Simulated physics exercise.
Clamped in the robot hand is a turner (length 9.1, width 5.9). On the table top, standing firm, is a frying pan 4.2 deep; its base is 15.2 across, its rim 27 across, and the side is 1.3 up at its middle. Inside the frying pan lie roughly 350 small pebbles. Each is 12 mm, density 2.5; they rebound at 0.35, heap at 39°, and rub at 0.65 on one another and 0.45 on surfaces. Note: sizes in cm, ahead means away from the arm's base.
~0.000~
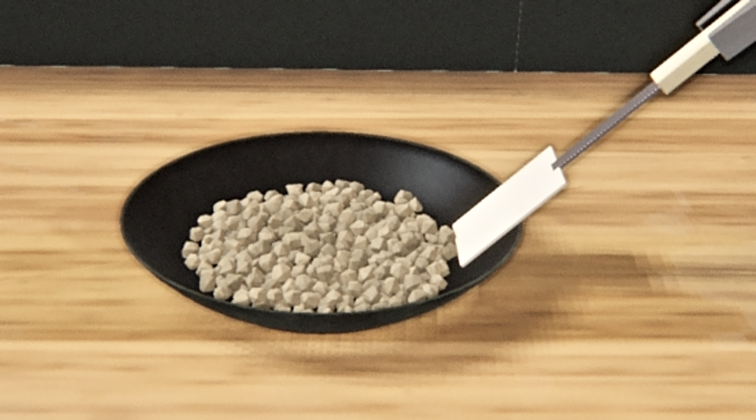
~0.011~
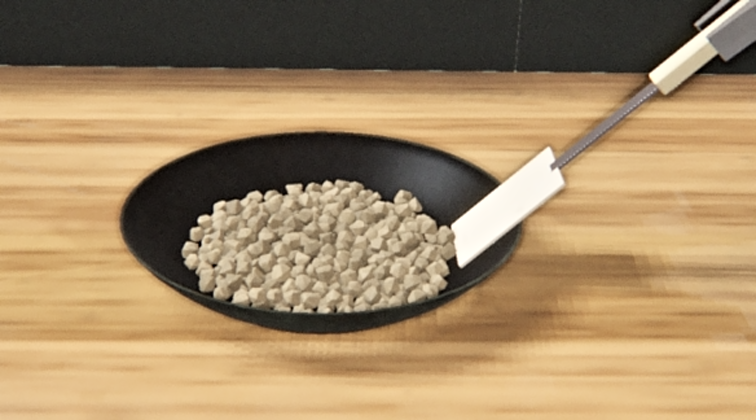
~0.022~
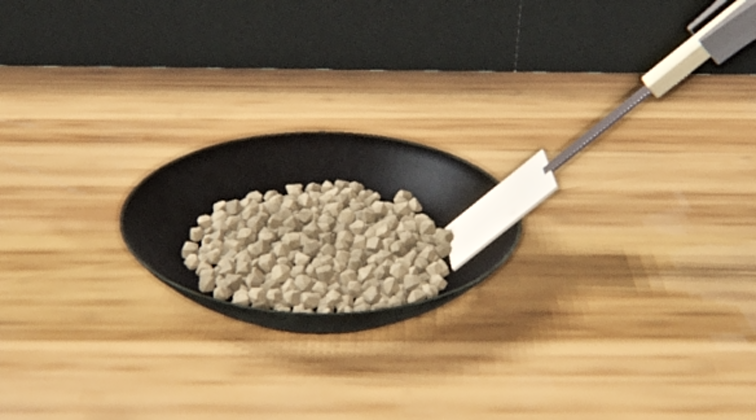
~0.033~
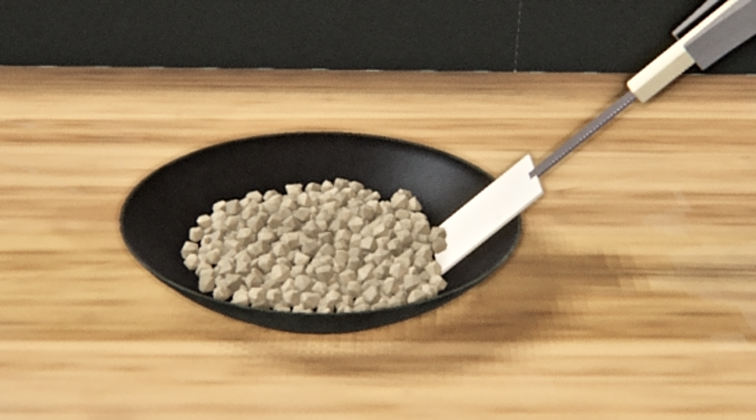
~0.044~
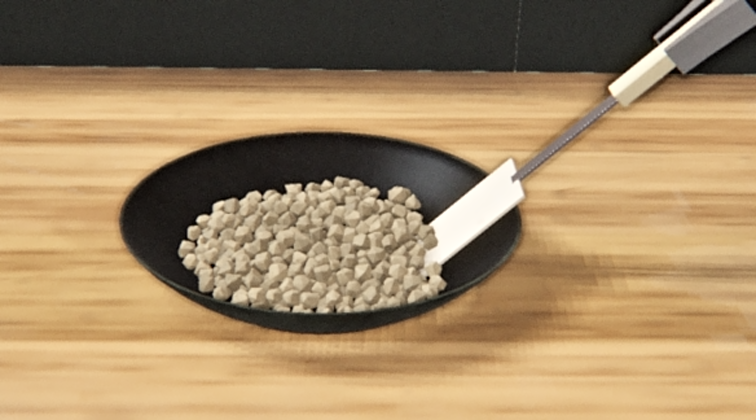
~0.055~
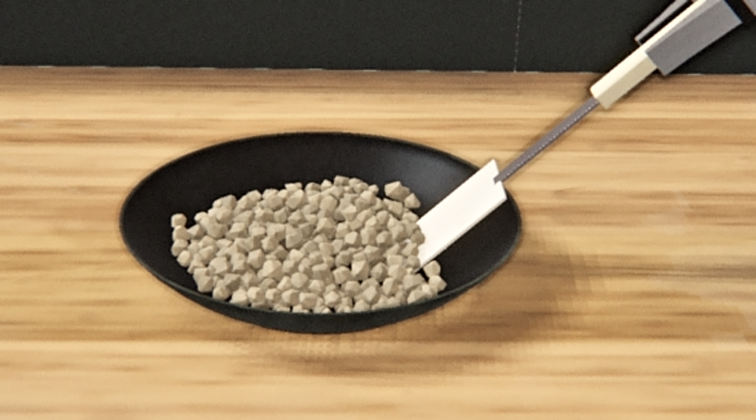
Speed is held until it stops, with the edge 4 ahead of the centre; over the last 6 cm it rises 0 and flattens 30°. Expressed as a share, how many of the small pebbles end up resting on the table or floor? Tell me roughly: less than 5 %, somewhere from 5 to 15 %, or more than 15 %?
Less than 5 %.
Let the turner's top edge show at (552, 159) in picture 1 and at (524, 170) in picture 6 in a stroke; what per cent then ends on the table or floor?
My guess would be close to 0 per cent.
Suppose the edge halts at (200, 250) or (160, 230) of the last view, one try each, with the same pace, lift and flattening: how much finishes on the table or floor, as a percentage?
The two tries give near 10 and near 30 in a hundred.
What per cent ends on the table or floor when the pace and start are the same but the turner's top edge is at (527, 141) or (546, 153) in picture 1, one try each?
Some 5 and 0 per cent.
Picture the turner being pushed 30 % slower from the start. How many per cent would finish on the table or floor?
In that case, around 0 per cent would end on the table or floor.
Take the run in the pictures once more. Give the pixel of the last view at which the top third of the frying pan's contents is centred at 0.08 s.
I'd put it close to (295, 228) in the last picture.
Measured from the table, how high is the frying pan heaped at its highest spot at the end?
About 5.5 cm.
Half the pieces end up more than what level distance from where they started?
Some 4 cm.
After 0.08 s, sloping 43°, highest piece 5 above the table; 350 in the frying pan.
After 0.11 s, sloping 33°, highest piece 6 above the table; 349 in the frying pan, 1 on the blade or in flight.
After 0.32 s, sloping 14°, highest piece 5 above the table; 343 in the frying pan, 5 on the table or floor, 2 on the blade or in flight.
After 1.37 s, sloping 14°, highest piece 5 above the table; 343 in the frying pan, 7 on the table or floor.
At rest, 343 in the frying pan, 7 on the table or floor. That is 2 % on the table or floor.
